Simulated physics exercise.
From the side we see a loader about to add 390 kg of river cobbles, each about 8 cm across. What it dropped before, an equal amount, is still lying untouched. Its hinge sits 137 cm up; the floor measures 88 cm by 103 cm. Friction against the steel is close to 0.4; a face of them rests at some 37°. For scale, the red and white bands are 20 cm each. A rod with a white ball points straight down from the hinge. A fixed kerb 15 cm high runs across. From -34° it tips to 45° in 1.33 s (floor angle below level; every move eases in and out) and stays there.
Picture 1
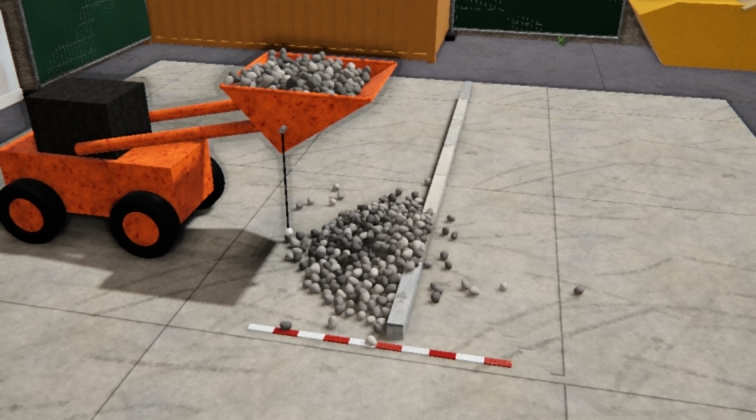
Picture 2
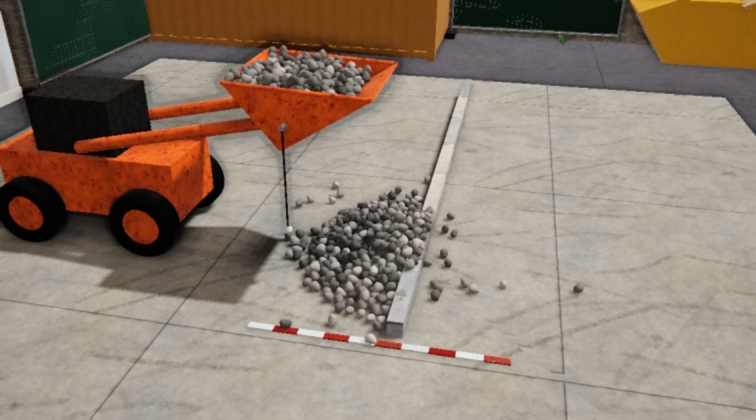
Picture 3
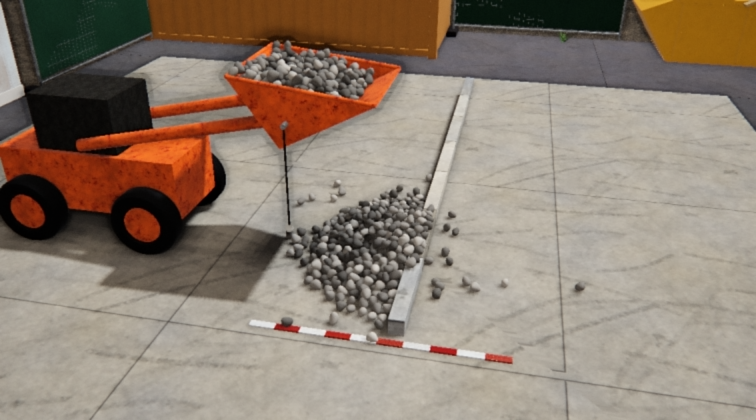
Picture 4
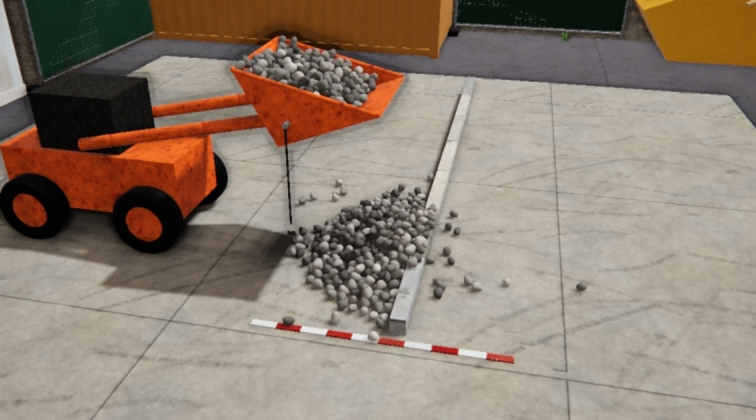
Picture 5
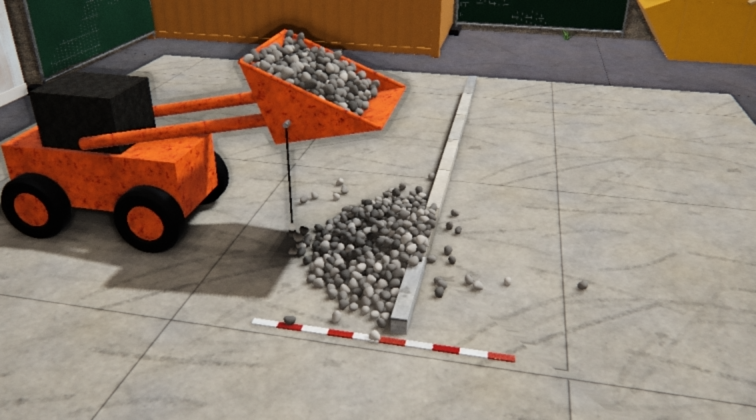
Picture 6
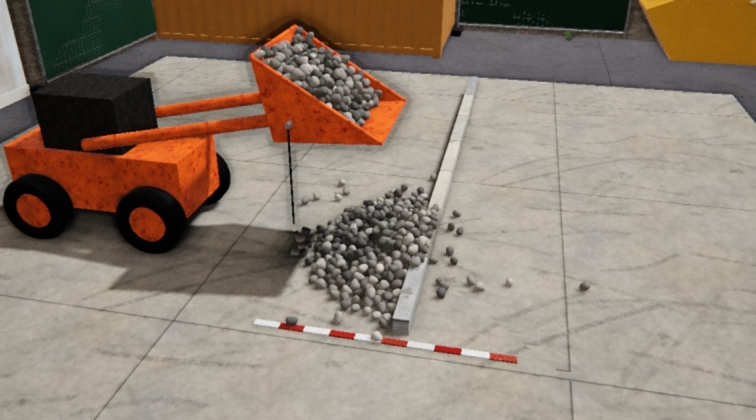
The loader's orange bucket, full of grey stones, gradually tilts its front edge downward.
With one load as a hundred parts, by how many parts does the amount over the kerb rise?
Close to 42 parts in a hundred.
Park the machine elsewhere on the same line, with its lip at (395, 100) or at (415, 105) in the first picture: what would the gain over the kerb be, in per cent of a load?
First some 65, then 85 per cent.
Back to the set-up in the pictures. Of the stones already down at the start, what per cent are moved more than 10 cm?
About 15 per cent.
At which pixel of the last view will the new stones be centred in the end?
Their middle is at about (412, 240).
Then, 0.4 s after the last picture the floor is at 33°; in per cent of one load, 97 in the bucket, 101 on this side of the kerb, 3 over the kerb; the foremost stones are at (480, 275).
Then, 0.9 s after the last picture the floor is at 45°; in per cent of one load, 31 in the bucket, 164 on this side of the kerb, 5 over the kerb; the foremost stones are at (482, 273).
Then, 1.2 s after the last picture the floor is at 45°; in per cent of one load, 1 in the bucket, 171 on this side of the kerb, 28 over the kerb; the foremost stones are at (522, 278).
Then, 3.8 s after the last picture the floor is at 45°; in per cent of one load, 0 in the bucket, 156 on this side of the kerb, 44 over the kerb; the foremost stones are at (627, 315). Net gain over the kerb, 42.
